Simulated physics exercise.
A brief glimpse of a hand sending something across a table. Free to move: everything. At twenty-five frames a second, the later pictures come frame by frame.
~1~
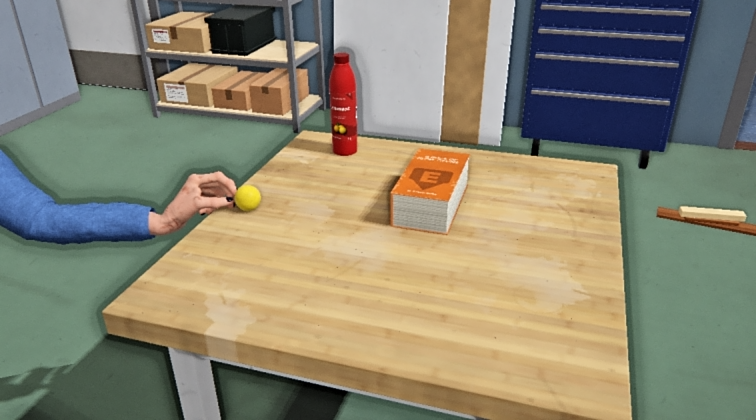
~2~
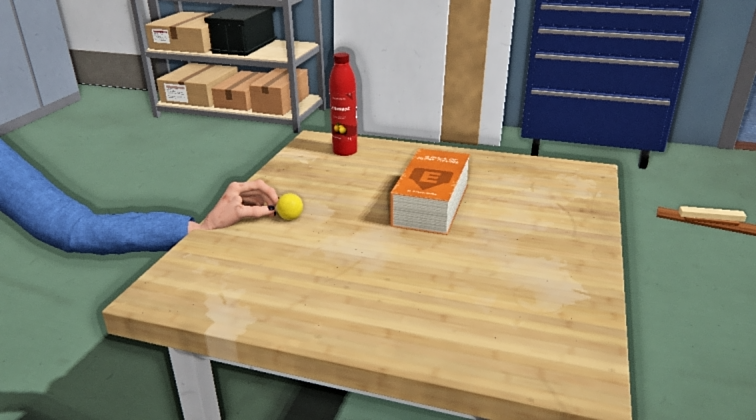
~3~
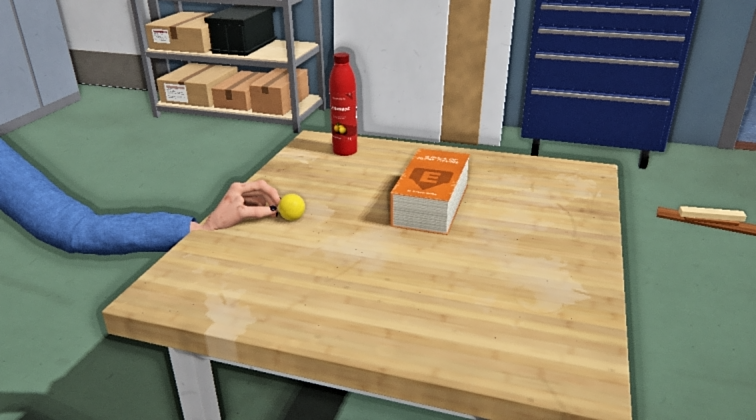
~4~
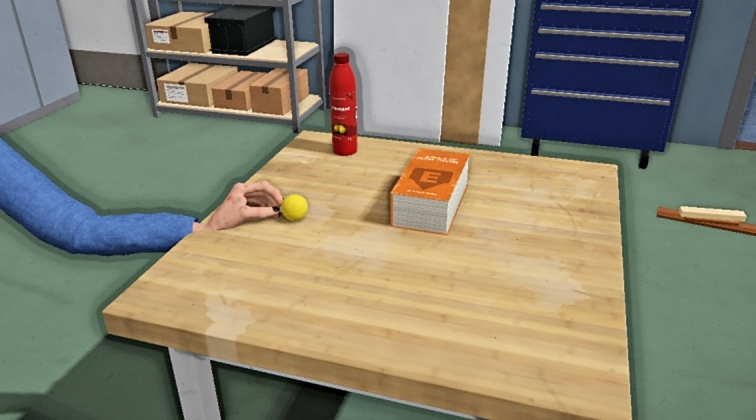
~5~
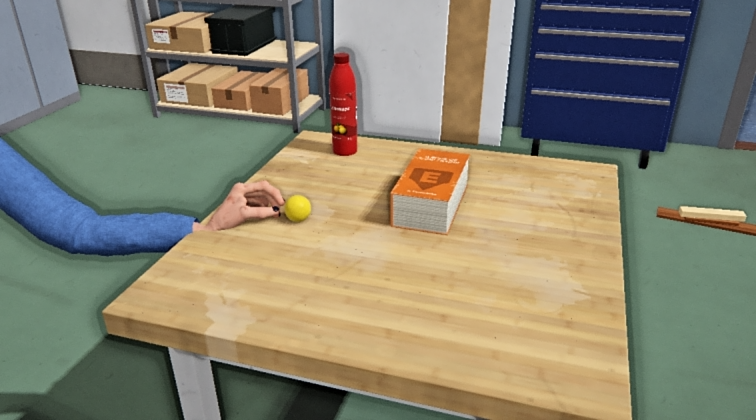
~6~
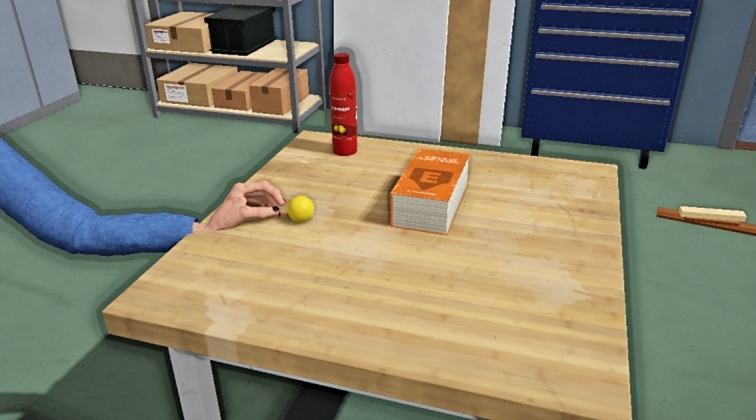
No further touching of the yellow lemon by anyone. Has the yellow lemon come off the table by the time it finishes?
No.
Then, 0.30 s past the last view, yellow lemon displaced about its own width near (322, 214).
Then, 0.70 s past the last view, yellow lemon displaced well along near (346, 219).
Then, 1.30 s past the last view, yellow lemon displaced well along near (369, 223).
Finally, moved from the start, yellow lemon. Final places as the last picture's camera would see them, yellow lemon near (377, 225).
